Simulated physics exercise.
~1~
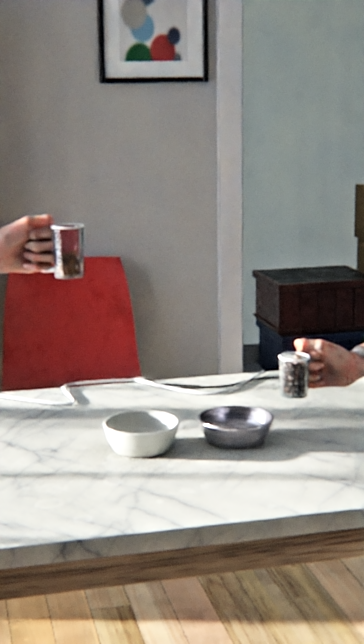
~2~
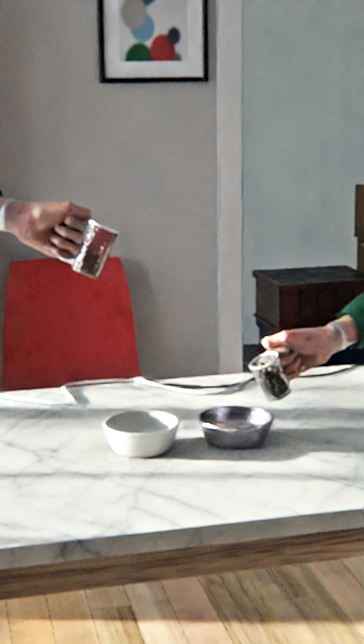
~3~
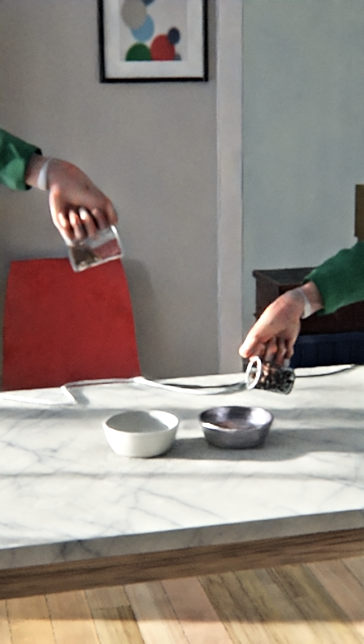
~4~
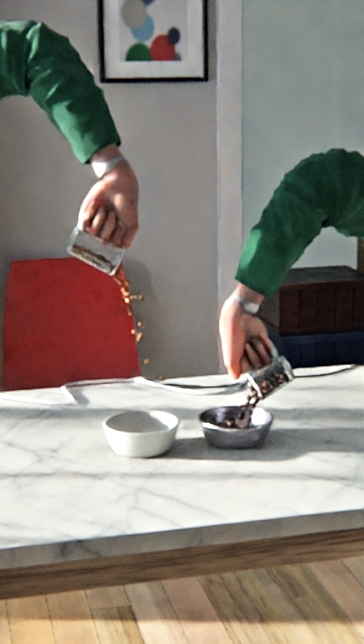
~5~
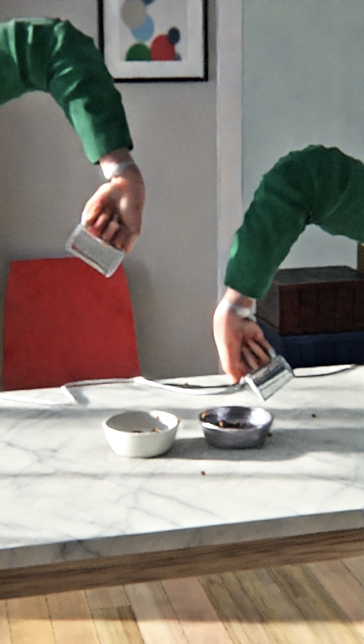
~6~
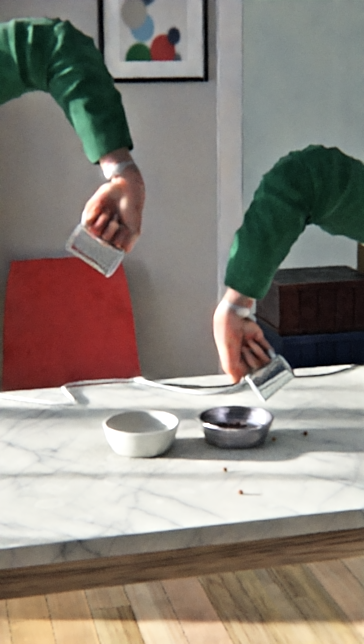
Two hands, soon showing green sleeves, hold small clear cups of little pieces over a white marble table, seen from the front by a still camera. A white dish and a dark grey dish sit side by side, with a red chair and a framed print behind. The hands tip the cups, the left one held higher. Orange-brown pieces stream down from the left cup, while dark pieces drop from the right cup into the grey dish. Both cups end upside down and empty, with most pieces in the dishes and a few specks scattered on the marble.
